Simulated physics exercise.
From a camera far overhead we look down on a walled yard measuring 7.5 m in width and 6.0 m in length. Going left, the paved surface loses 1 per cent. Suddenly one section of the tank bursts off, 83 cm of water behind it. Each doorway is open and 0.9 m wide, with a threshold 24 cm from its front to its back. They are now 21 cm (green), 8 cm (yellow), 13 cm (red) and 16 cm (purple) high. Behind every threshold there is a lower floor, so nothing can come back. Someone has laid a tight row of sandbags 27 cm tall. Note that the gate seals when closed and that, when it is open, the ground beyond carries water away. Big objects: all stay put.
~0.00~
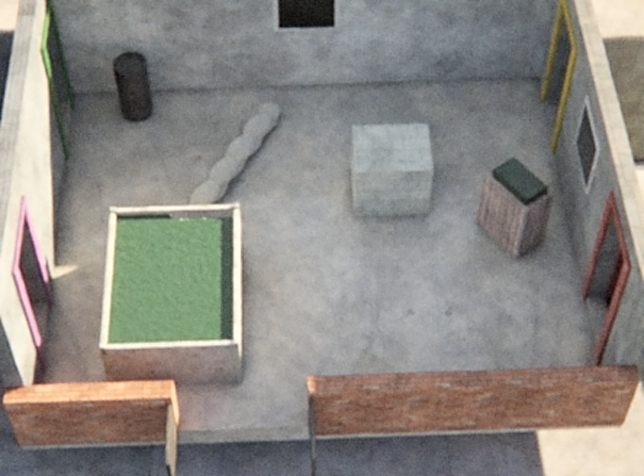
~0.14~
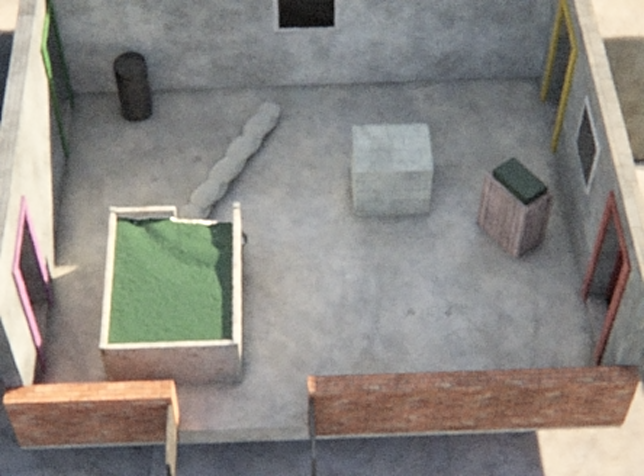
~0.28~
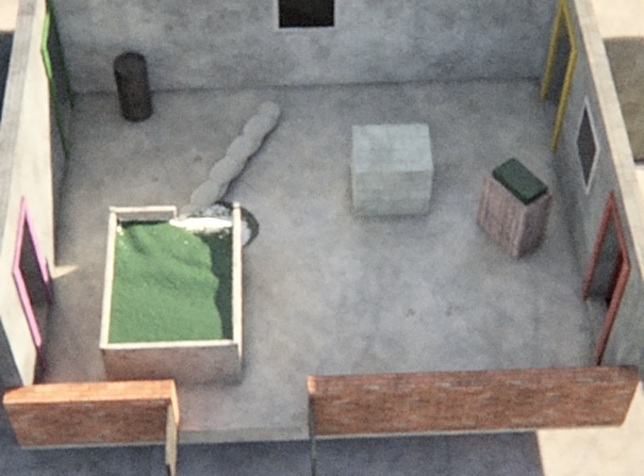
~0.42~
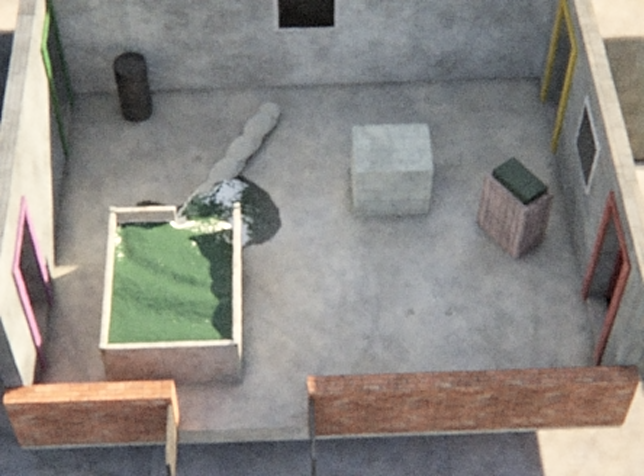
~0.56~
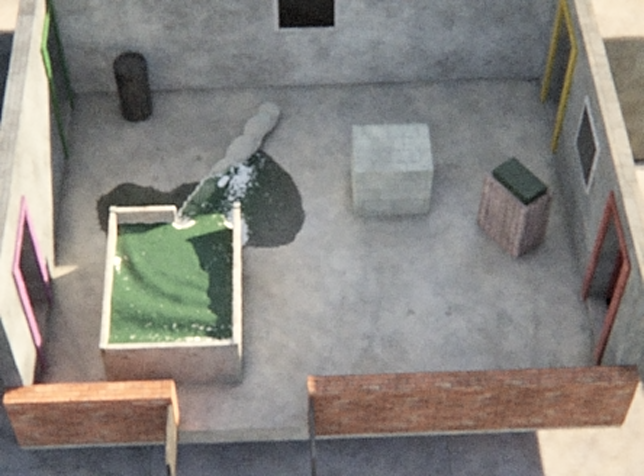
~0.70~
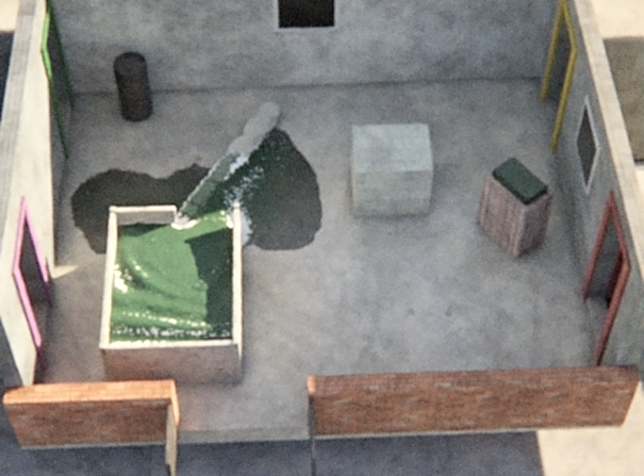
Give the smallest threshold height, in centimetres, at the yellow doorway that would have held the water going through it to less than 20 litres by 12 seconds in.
The smallest height is about 23 cm.
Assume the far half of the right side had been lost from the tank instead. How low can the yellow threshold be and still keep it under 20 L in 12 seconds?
That way, roughly 8.5 cm.
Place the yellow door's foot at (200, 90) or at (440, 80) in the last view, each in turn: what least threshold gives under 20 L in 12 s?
Minimums: About 8.5 cm and 16 cm.
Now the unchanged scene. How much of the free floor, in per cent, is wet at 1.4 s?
About 30 per cent.
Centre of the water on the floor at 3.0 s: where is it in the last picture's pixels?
(249, 218), roughly.
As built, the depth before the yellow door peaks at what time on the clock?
Around 3.4 s, give or take.
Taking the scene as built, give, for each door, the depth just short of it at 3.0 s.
In cm - green: 12, yellow: 22, red: 0, purple: 2.
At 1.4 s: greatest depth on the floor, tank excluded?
Up to some 56 cm.
After 1.4 s water covers 30 % of the floor, deepest (56 cm) near (194, 231); it has not reached the yellow door.
After 3.0 s water covers 50 % of the floor, deepest (39 cm) near (535, 87); 22 cm at the yellow door, 13 litres in over its 8 cm threshold.
After 12.0 s water covers 95 % of the floor, deepest (12 cm) near (96, 383); 6 cm at the yellow door, 245 litres in over its 8 cm threshold.
At the yellow door as built, the water arrived by 2.5 s and peaked near 24 cm at 3.4 s.
Run again over the same 12 s with other heights there, 33 litres in over 20.5 cm, 6 litres over 27.5 cm. The limit of 20 litres is kept from about 23 cm up.
